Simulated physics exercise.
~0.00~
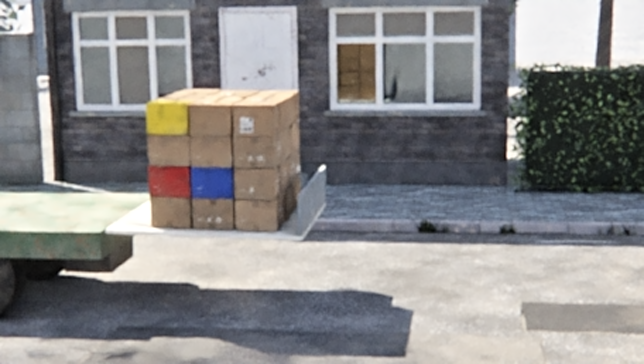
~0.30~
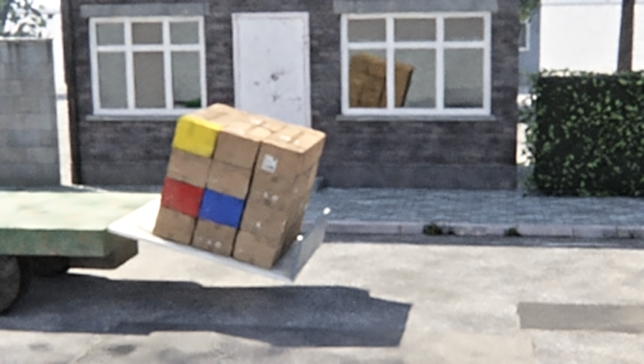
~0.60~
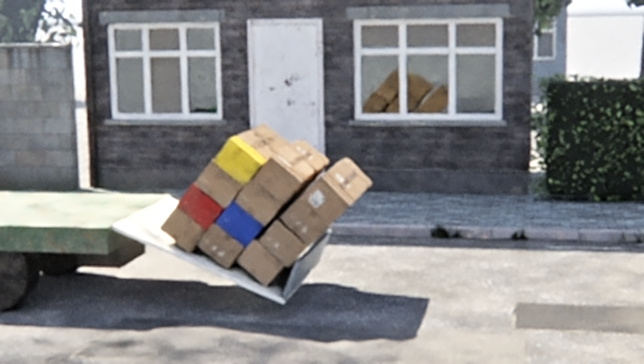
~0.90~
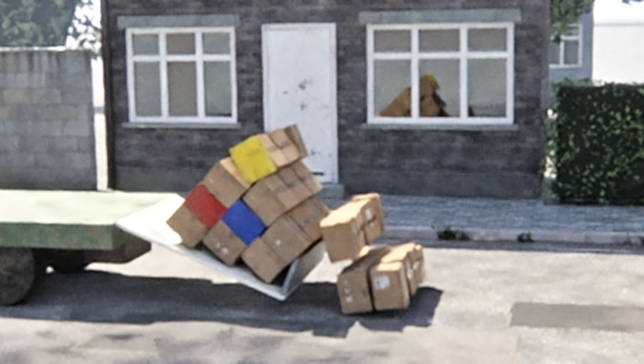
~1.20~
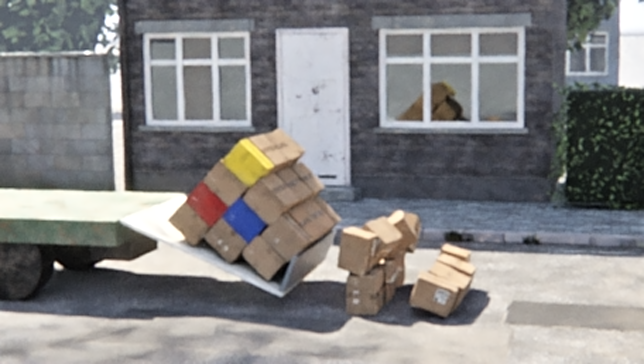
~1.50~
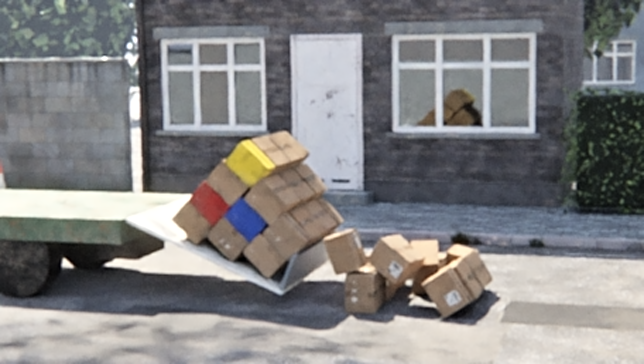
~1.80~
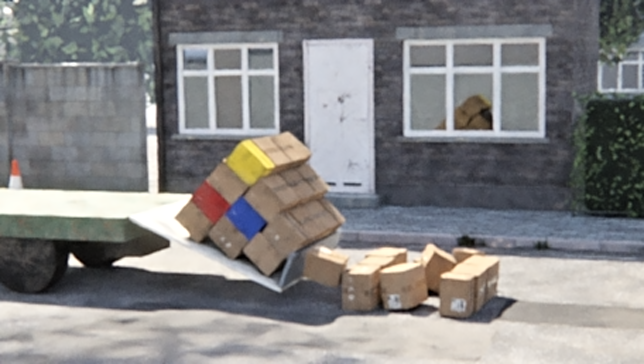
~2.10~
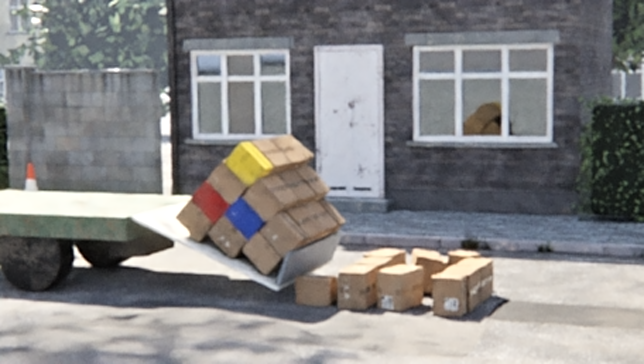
A stack of taped cartons on the flap behind a flat-bed leaned right as the flap tipped down, and several cartons slid off and tumbled onto the road, while the yellow, red and blue ones stayed aboard, tilted with the rest.
